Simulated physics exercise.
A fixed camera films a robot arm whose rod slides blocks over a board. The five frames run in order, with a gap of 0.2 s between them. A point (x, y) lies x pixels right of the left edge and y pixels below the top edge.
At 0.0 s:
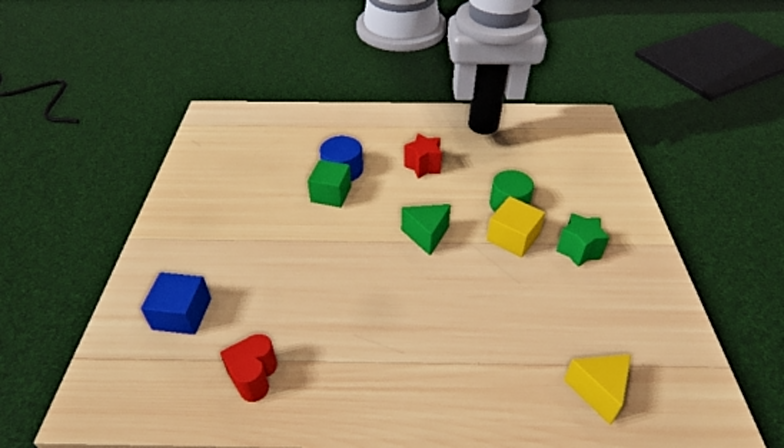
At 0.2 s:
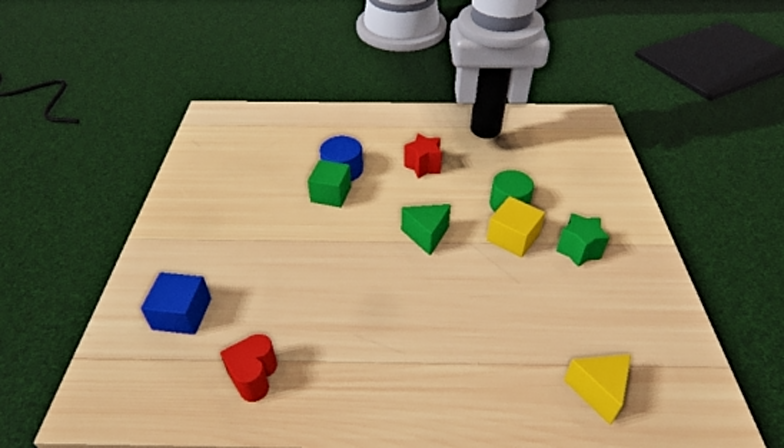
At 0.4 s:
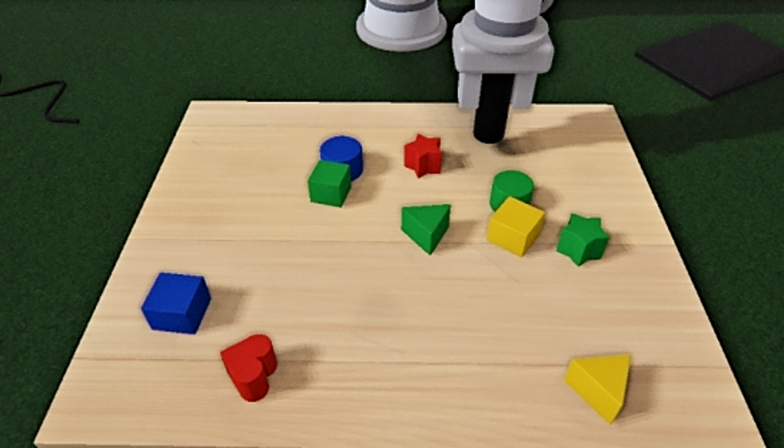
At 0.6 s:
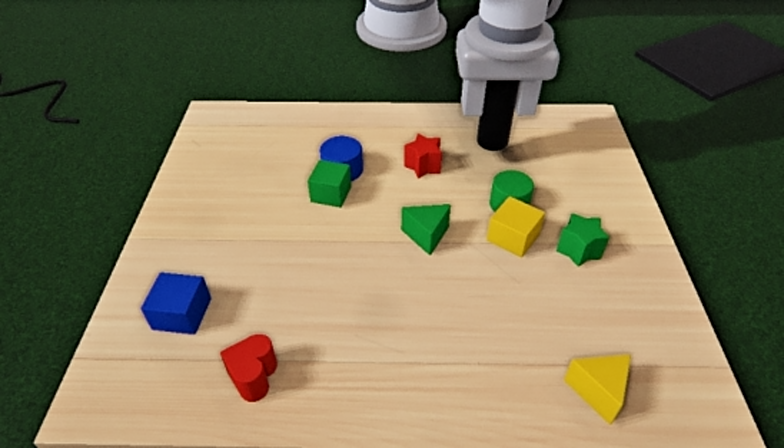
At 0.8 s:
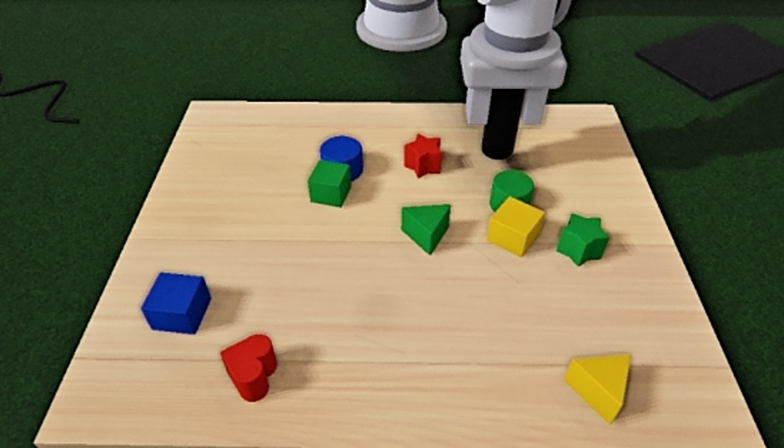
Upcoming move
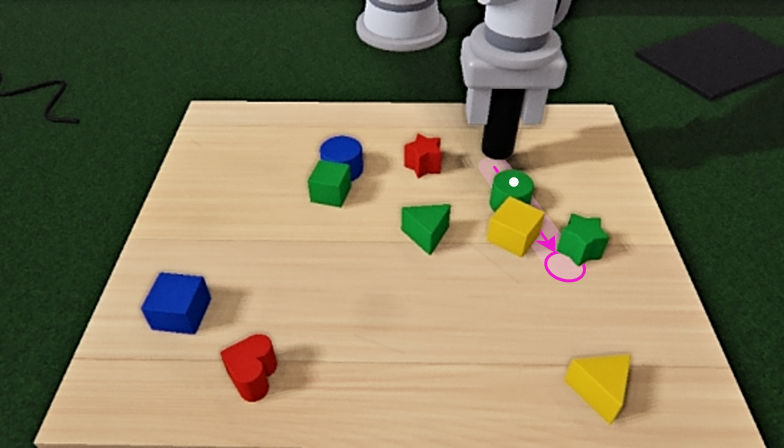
On a light wooden board scattered with red, blue, green and yellow blocks, a robot arm's black rod moved slightly down and to the right, nearing the green cylinder, while the blocks stayed still.
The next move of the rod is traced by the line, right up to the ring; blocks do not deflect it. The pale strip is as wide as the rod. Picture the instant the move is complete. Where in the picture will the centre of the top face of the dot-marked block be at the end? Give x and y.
At (526, 243).
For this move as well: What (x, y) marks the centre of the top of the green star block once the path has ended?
I predict (608, 240).
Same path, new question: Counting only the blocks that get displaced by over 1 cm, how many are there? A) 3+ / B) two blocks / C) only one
The answer is A.
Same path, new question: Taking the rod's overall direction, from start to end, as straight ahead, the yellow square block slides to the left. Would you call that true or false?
My answer: False.
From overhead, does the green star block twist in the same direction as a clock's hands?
It seems not.
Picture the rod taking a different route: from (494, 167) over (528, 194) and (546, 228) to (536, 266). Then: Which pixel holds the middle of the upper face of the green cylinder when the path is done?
At the end it should sit near (506, 217).
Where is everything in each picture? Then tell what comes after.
Lower end of the rod (483, 127), tops of blocks, red star block (425, 144), green cylinder (514, 182), yellow square block (518, 215), green star block (586, 228), in the first picture.
Rod (485, 131), blocks as before, in the second picture.
Rod (488, 136), blocks as before, in the third picture.
Rod (492, 143), blocks as before, in the fourth picture.
Rod (497, 151), red star block (425, 144), green cylinder (514, 182), yellow square block (518, 215), green star block (586, 228), in the fifth picture.
The drawn path runs from (494, 167) to (565, 266); the dot is on the green cylinder.
What follows on the original path. One third of the way, rod (519, 181); green cylinder (512, 199); yellow square block (515, 228), turned 35° anticlockwise.
Two thirds of the way, rod (543, 214); green cylinder (521, 228); yellow square block (504, 258), turned 25° anticlockwise.
At the end, rod (570, 250); red star block not moved; green cylinder (526, 243); yellow square block (496, 267); green star block (608, 240), turned 40° anticlockwise.
